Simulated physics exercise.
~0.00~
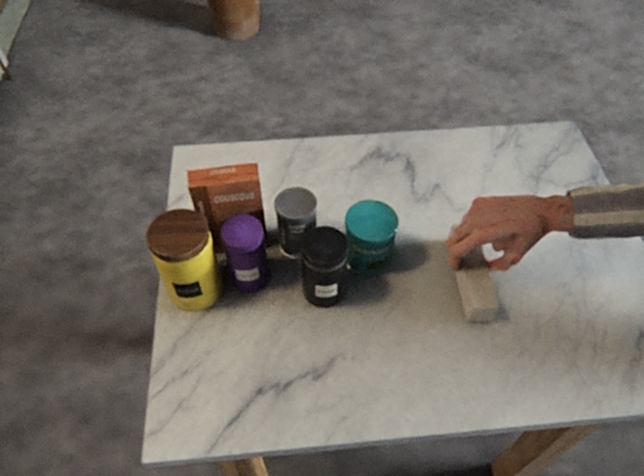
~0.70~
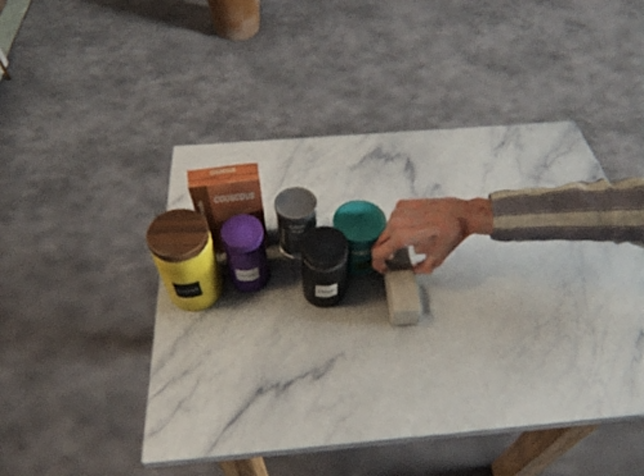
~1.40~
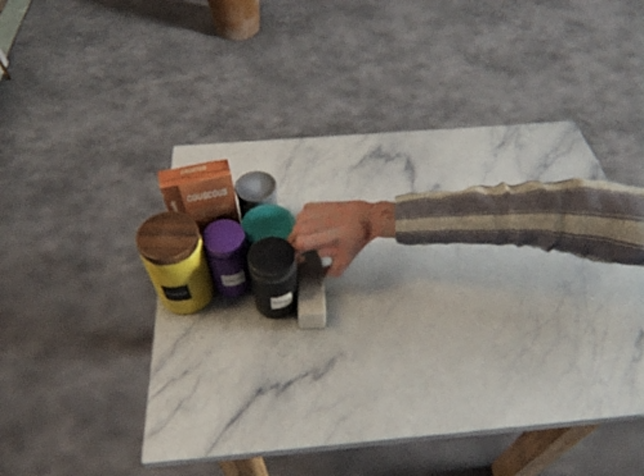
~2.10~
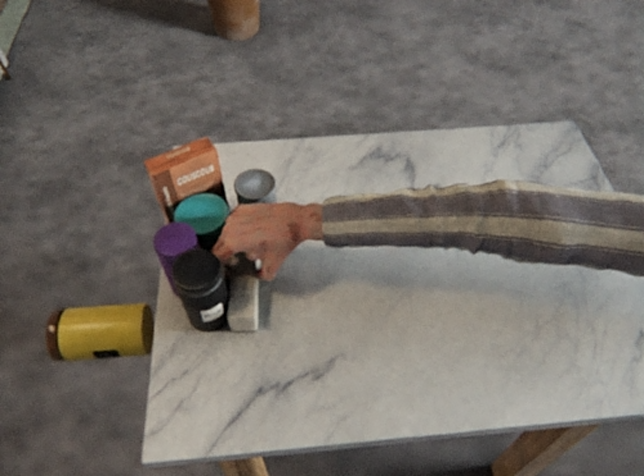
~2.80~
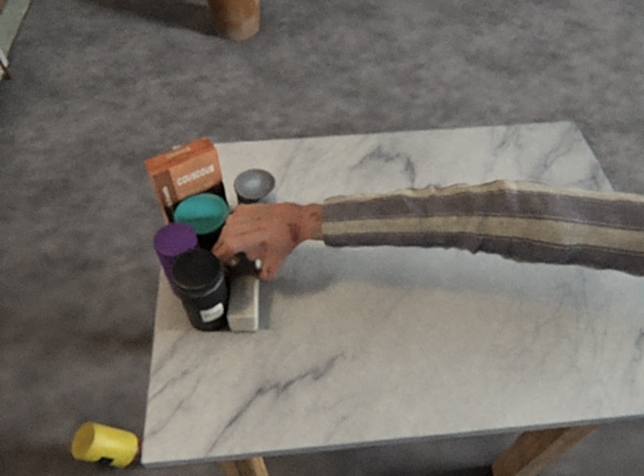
At first, a yellow jar, a purple jar, a black jar, a turquoise tin, a grey tin and an orange packet stand clustered near the left end of a marble-patterned tabletop, while a hand holds a pale block to their right. The hand slides the block left until it is close beside the group. It keeps pushing, and the items bunch together and shift toward the edge. The yellow jar then tips off the left side and falls toward the floor. Finally, the hand rests at the block, with the other five items still standing on the table.
